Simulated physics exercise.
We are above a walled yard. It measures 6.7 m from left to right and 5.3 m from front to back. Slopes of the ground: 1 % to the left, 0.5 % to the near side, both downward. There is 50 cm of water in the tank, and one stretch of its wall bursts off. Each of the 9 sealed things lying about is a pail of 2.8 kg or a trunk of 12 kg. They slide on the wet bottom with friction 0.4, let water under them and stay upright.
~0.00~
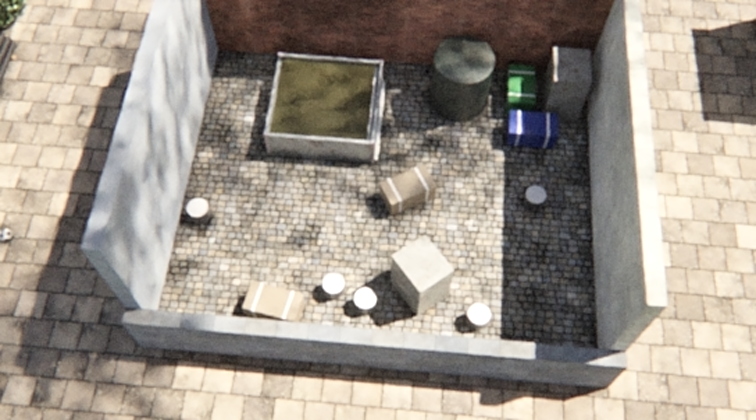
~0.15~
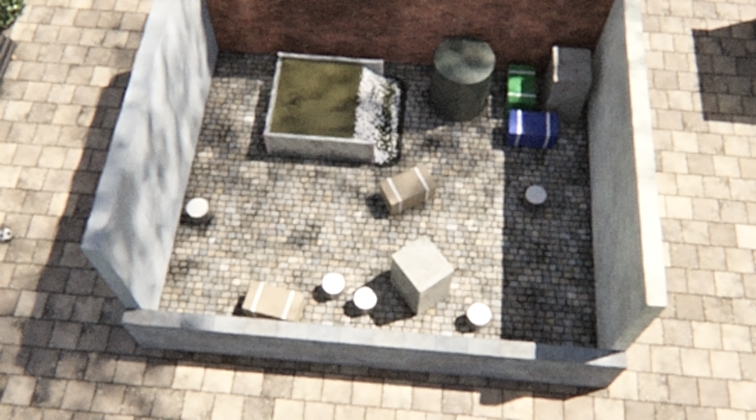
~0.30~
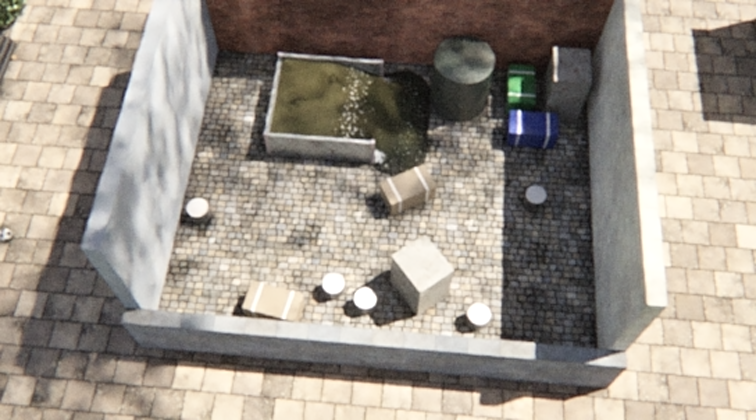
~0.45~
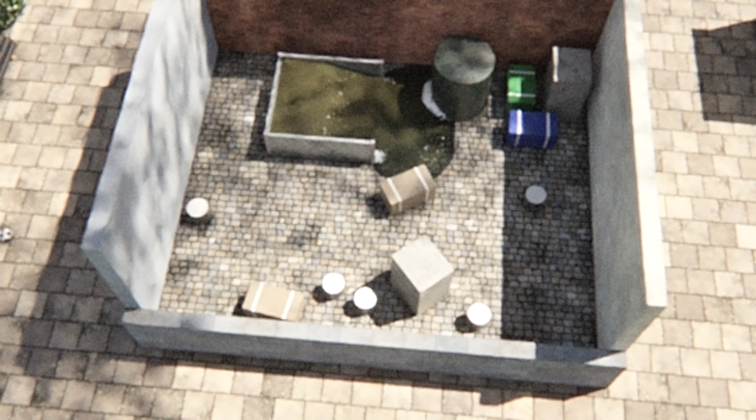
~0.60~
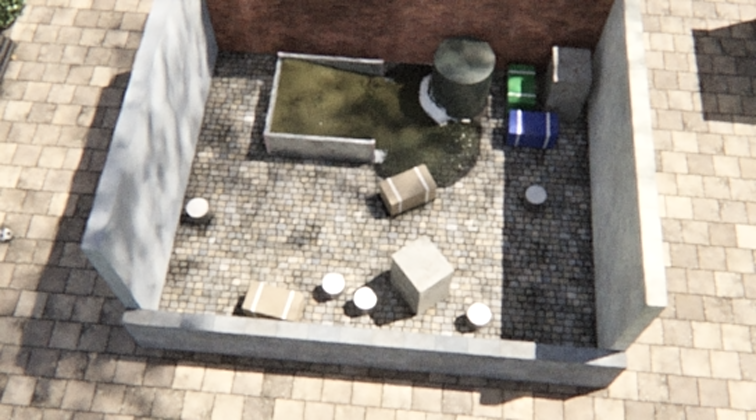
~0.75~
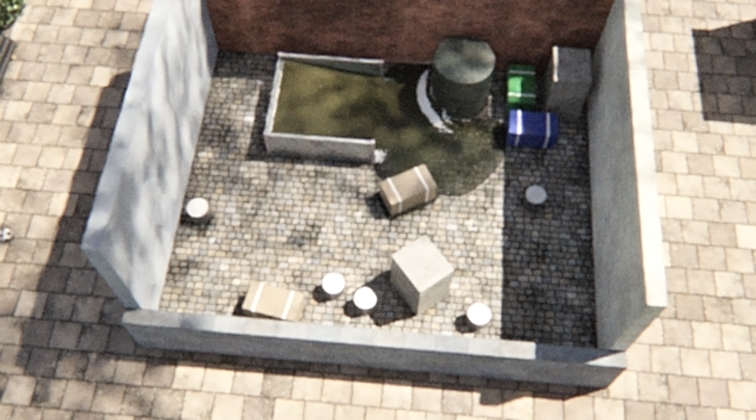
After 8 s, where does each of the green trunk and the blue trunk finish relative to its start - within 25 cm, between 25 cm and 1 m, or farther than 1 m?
At that point the green trunk is farther than 1 m, the blue trunk is farther than 1 m.
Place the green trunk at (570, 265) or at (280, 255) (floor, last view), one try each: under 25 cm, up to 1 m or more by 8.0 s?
I'd expect that it gets borne away first and remains where it was second.
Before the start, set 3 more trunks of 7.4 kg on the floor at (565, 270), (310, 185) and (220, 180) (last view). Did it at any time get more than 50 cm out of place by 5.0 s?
Lab note - in order: Above threshold / below threshold / below threshold.
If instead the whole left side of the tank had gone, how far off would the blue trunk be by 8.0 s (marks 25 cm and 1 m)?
The blue trunk remains in place.
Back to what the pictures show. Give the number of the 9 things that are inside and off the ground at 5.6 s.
It comes to 4 of them.
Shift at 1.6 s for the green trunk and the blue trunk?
Shifts: Around 5 and 50 cm.
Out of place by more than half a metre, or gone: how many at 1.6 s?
0 in all.
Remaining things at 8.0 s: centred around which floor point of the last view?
Around (307, 237).
After 1.6 s the green trunk is near (524, 83), 0.0 m from its start, aground; the blue trunk is near (564, 121), 0.5 m from its start, aground; 0 afloat.
After 3.6 s the green trunk is near (519, 88), 0.1 m from its start, afloat; the blue trunk is near (556, 141), 0.5 m from its start, afloat; 3 afloat.
After 5.6 s the green trunk is near (511, 109), 0.6 m from its start, afloat; the blue trunk is near (516, 171), 1.0 m from its start, afloat; 4 afloat.
After 8.0 s the green trunk is near (466, 152), 1.7 m from its start, aground; the blue trunk is near (474, 198), 1.8 m from its start, afloat; 5 afloat.
